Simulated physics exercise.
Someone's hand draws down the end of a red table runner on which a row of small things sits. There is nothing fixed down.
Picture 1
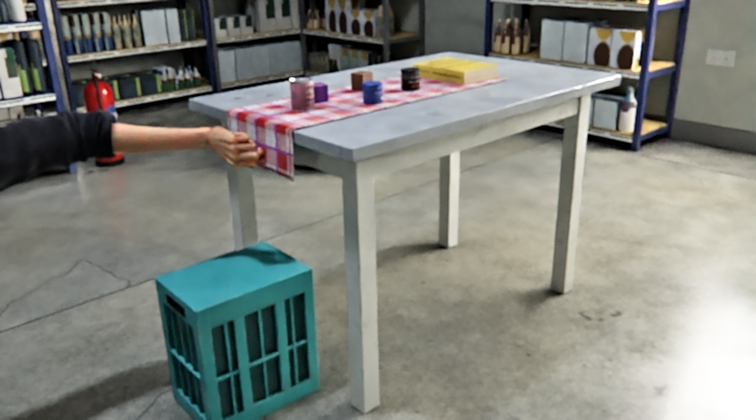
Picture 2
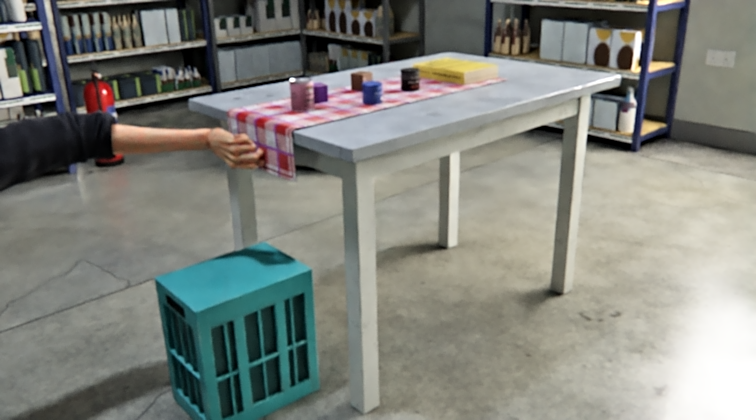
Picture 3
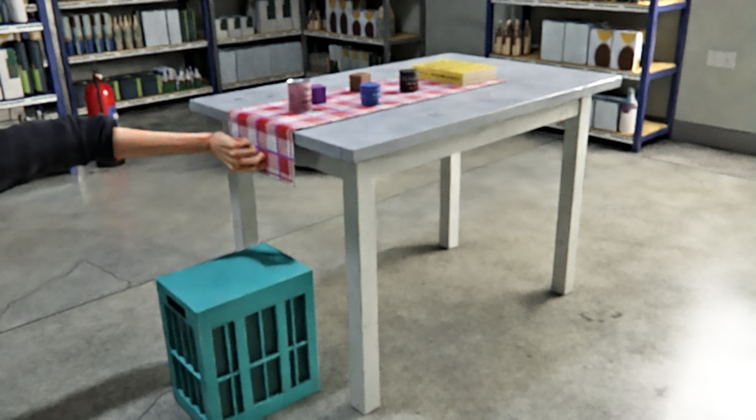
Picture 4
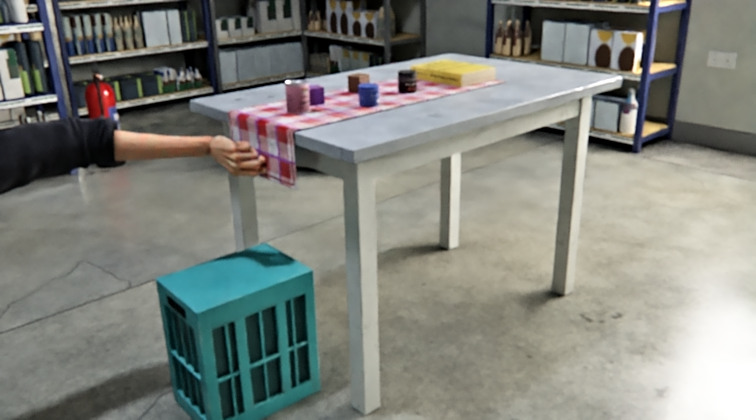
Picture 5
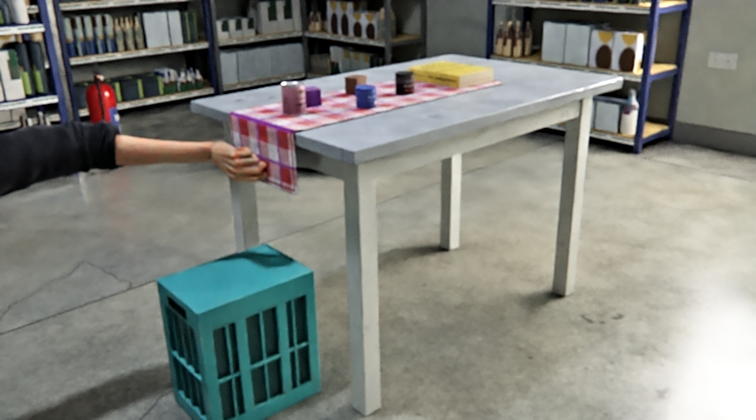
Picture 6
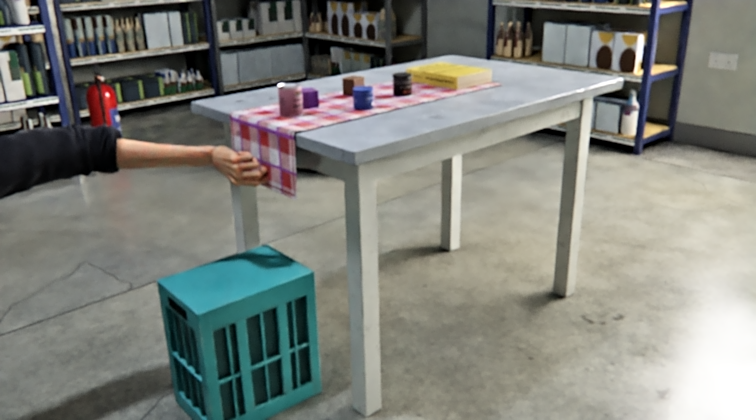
In a storeroom, a hand slowly draws a red checked runner and its small items slightly left.
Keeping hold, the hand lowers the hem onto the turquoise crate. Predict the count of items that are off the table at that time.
Predicted count: Two.
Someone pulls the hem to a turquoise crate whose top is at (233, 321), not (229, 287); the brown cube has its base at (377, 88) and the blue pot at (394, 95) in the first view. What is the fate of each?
Result: Brown cube still there, blue pot still there.
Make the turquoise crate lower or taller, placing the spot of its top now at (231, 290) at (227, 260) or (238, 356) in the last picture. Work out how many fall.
You'd get 1 and then 4.
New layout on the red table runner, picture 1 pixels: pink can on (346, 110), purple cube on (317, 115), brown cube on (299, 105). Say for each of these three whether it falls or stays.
The pink can will end up down, the purple cube will end up down, and the brown cube will end up down.
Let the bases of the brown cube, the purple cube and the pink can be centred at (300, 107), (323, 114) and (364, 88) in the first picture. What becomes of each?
Brown cube - leaves the top, purple cube - leaves the top, pink can - stays aboard.
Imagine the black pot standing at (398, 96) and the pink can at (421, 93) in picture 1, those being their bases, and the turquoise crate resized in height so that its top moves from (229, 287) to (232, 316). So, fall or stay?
Observed: Black pot remains seated; pink can remains seated.
A little later, hem near (267, 223); pink can gone.
Next, hem on the crate; pink can and purple cube gone.
When it is over, hem on the crate; pink can and purple cube gone. The table loses two.
